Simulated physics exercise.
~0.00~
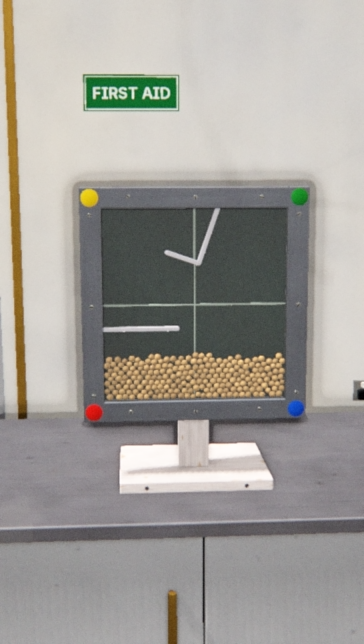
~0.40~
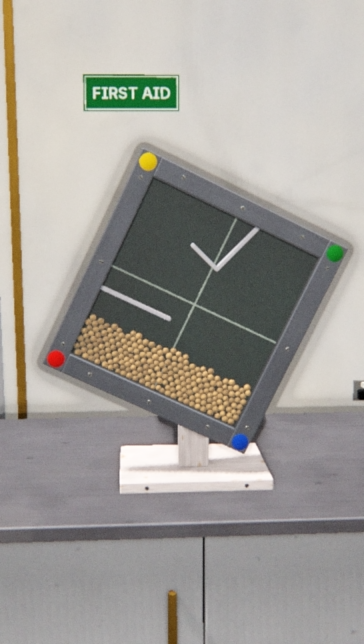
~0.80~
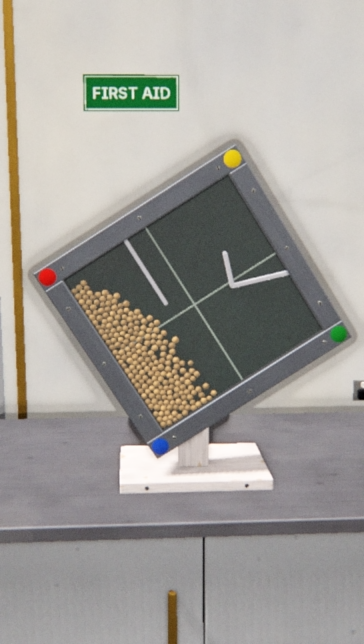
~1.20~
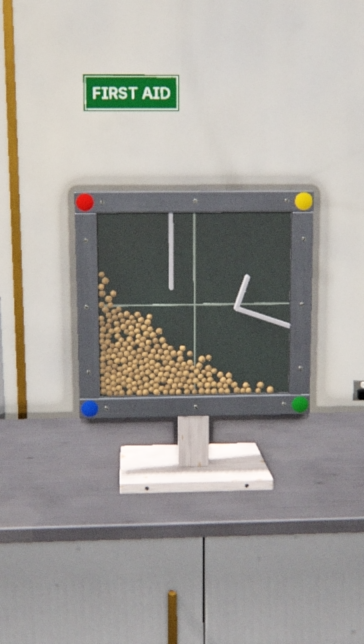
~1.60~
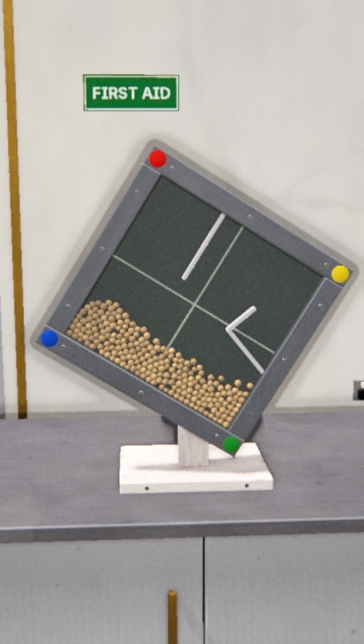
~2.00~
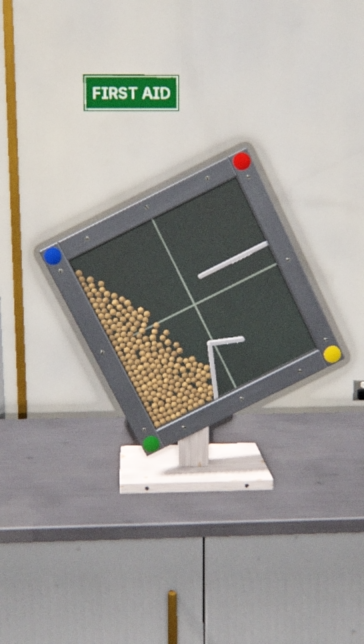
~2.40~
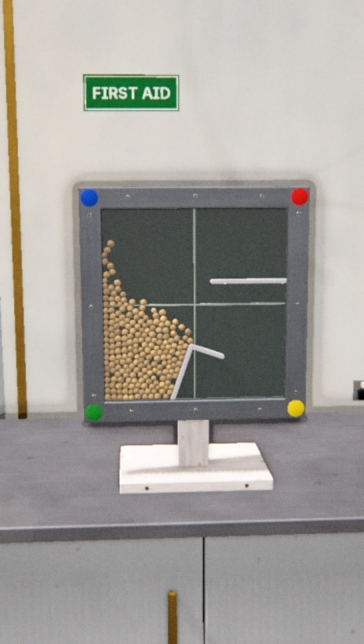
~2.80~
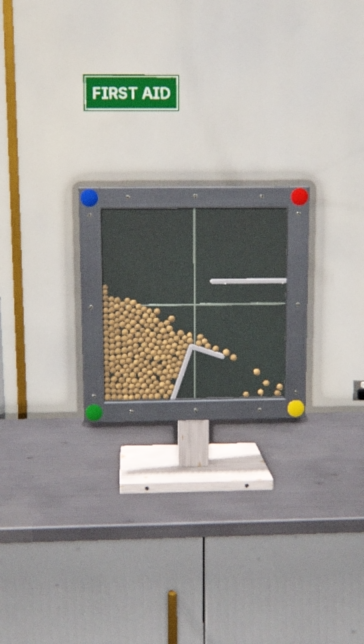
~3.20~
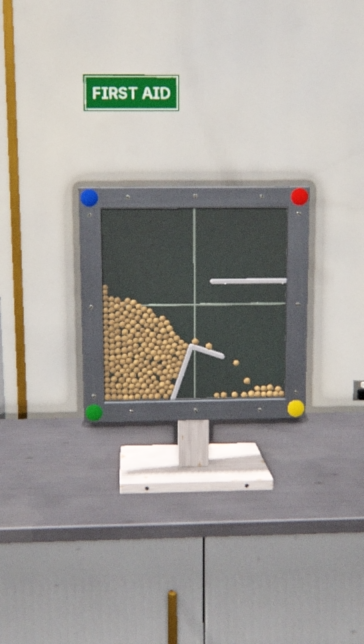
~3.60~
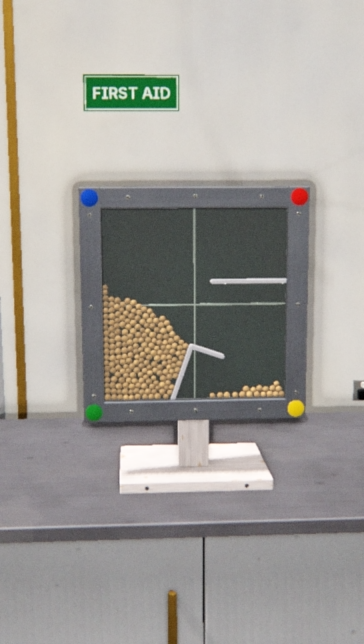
On a grey counter, a square tilt maze turning clockwise, then stopping upside down, its beads piled by green, a few by yellow.
